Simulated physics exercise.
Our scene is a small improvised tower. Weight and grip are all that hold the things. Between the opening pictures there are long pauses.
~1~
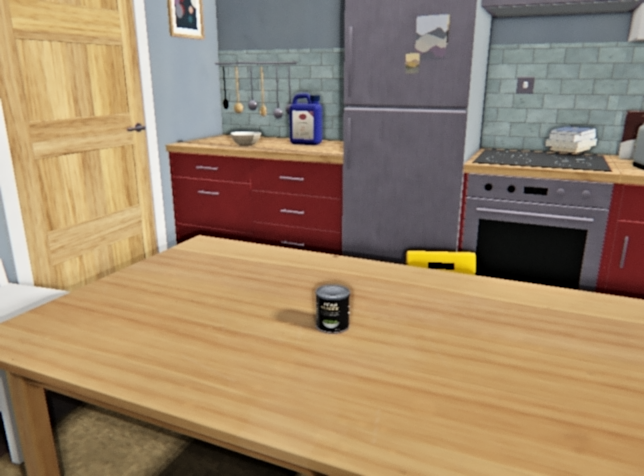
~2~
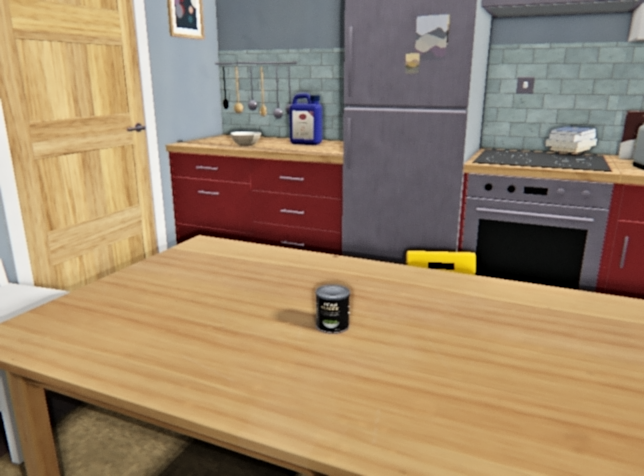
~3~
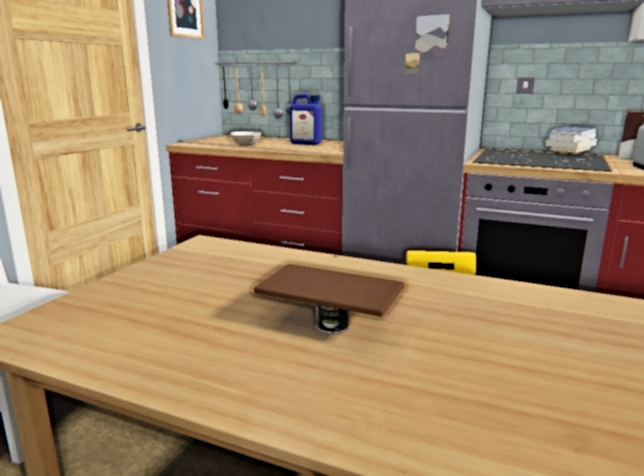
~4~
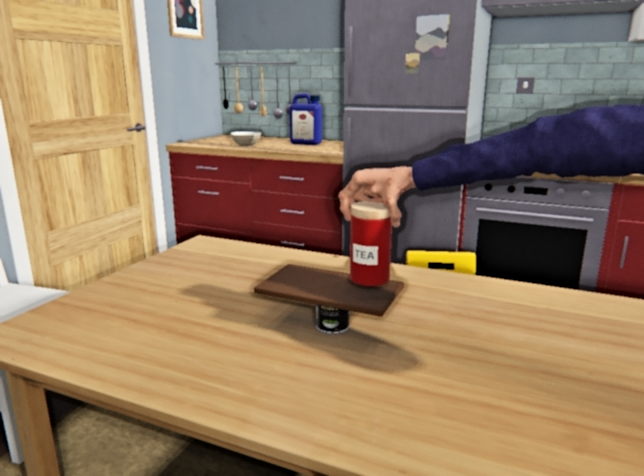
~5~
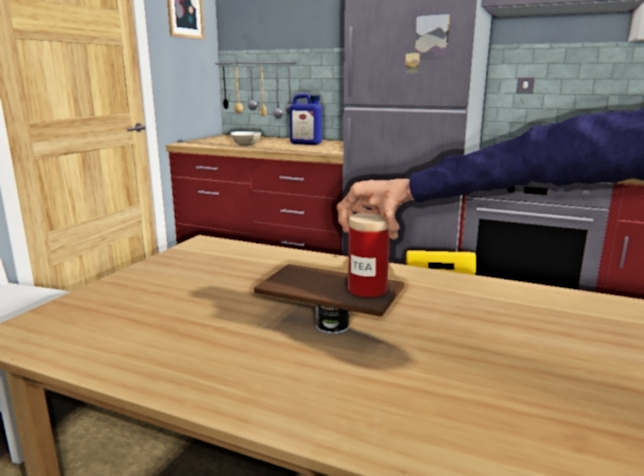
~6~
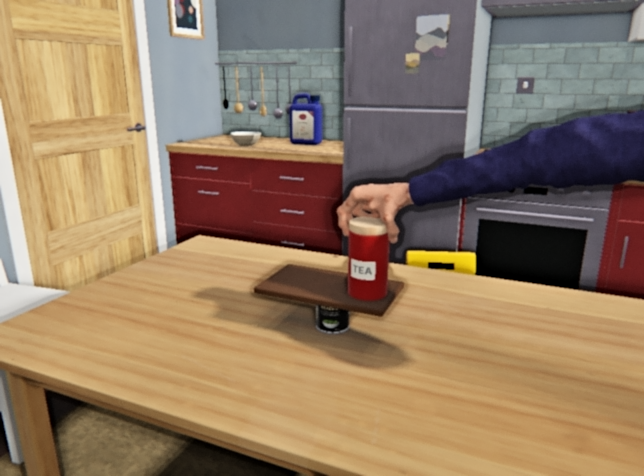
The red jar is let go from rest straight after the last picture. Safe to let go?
Ends in a fall.
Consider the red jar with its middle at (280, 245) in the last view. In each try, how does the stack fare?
The stack then collapses.
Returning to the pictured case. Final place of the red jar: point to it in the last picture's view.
Near (455, 341).
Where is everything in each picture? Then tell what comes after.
In the first frame, the last thing is not in view yet.
In the second frame, the last thing is not in view yet.
In the third frame, the last thing is not in view yet; brown lid (330, 287).
In the fourth frame, on its way; red jar (371, 243); brown lid (330, 287).
In the fifth frame, on its way; red jar (369, 254); brown lid (330, 287).
In the sixth frame, in place under the hand; red jar (369, 258); brown lid (330, 287).
Then, 0.30 s later than the last frame, red jar now fallen; brown lid tilted by 29°.
Then, 0.40 s later than the last frame, brown lid tilted by 55°.
Then, 0.60 s later than the last frame, brown lid tilted by 34°.
Then, 1.20 s later than the last frame, brown lid tilted by 31°.
When it is over, fallen, red jar; moved from the start, brown lid; black tin as before. End places, in pixels of the last picture, red jar near (455, 341). The stack loses its balance.
